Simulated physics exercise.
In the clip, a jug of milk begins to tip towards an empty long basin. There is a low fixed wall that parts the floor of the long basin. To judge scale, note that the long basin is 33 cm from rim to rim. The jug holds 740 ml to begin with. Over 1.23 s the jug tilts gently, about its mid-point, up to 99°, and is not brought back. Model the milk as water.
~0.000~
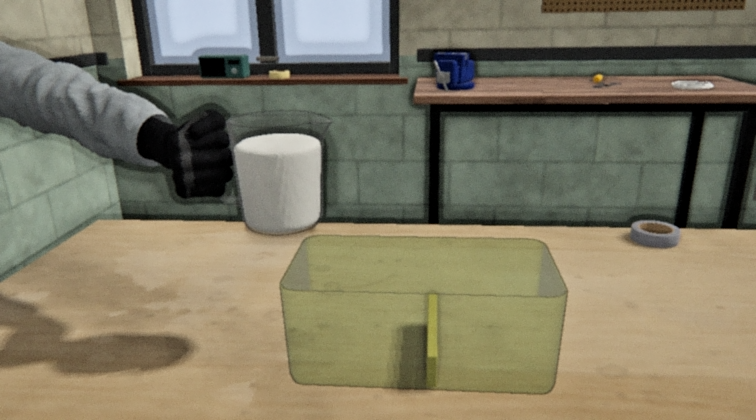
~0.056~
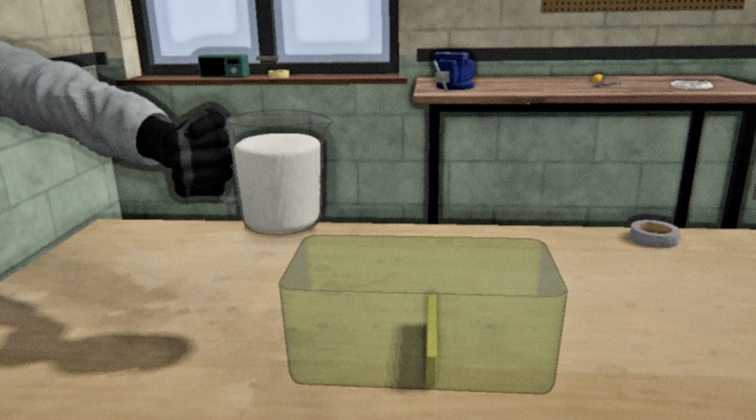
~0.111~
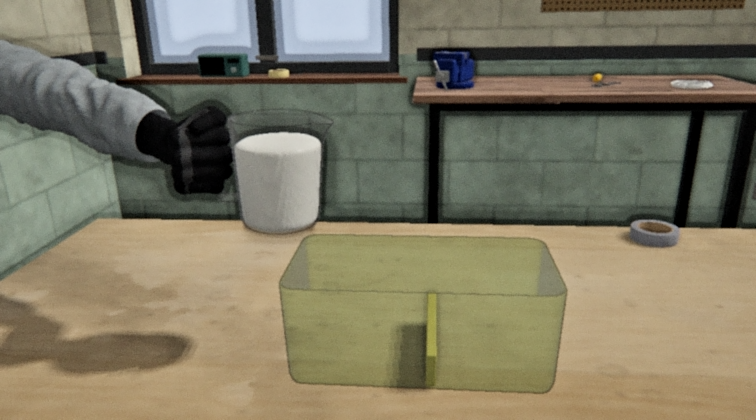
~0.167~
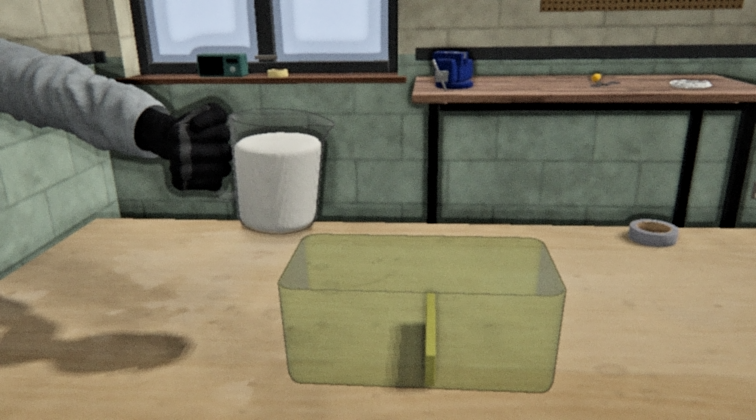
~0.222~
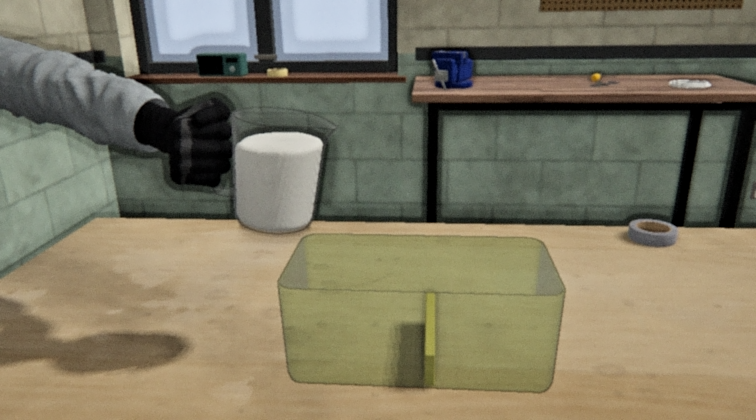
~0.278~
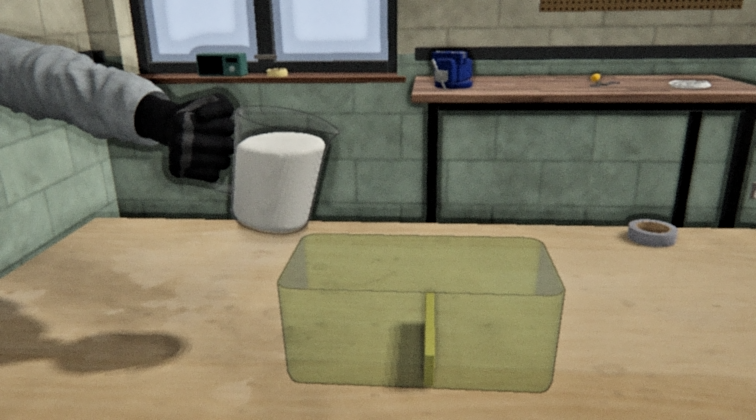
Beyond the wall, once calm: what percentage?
4 out of 100.
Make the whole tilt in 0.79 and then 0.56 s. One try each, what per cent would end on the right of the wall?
Some 5 and 5 per cent, in that order.
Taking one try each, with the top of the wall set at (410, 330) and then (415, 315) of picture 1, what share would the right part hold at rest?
Result: 40 per cent, then 15 per cent.
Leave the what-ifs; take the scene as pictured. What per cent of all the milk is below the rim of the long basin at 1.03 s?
My estimate is about 44 percent.
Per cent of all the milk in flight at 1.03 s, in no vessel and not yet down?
Something like 18 per cent is in the air then.
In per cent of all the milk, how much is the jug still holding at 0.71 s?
About 88 percent.
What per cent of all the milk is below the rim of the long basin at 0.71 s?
Close to 2 in a hundred.
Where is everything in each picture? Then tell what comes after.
It leans 0°; its right rim is at (332, 120); the milk meets the walls at (238, 142) and (320, 143); the long basin's rim runs from (293, 261) to (555, 267); the wall's top is at (432, 323), in the first picture.
It leans 1°; its right rim is at (332, 120); the milk meets the walls at (238, 142) and (320, 142), in the second picture.
It leans 2°; its right rim is at (333, 121); the milk meets the walls at (238, 141) and (320, 142), in the third picture.
It leans 4°; its right rim is at (335, 124); the milk meets the walls at (238, 140) and (321, 142), in the fourth picture.
It leans 8°; its right rim is at (337, 127); the milk meets the walls at (240, 140) and (323, 142), in the fifth picture.
It leans 12°; its right rim is at (340, 132); the milk meets the walls at (240, 142) and (325, 142), in the sixth picture.
After 0.71 s the tilt is 62° and 88 per cent is still to pour, 2 is left of the wall and 0 right of it.
After 1.03 s the tilt is 93° and 39 per cent is still to pour, 43 is left of the wall and 0 right of it.
After 1.37 s the tilt is 99° and 6 per cent is still to pour, 87 is left of the wall and 3 right of it.
After 1.73 s the tilt is 99° and 0 per cent is still to pour, 94 is left of the wall and 4 right of it.
In the end 95 per cent lies left of the wall, 4 right of it and 1 outside.
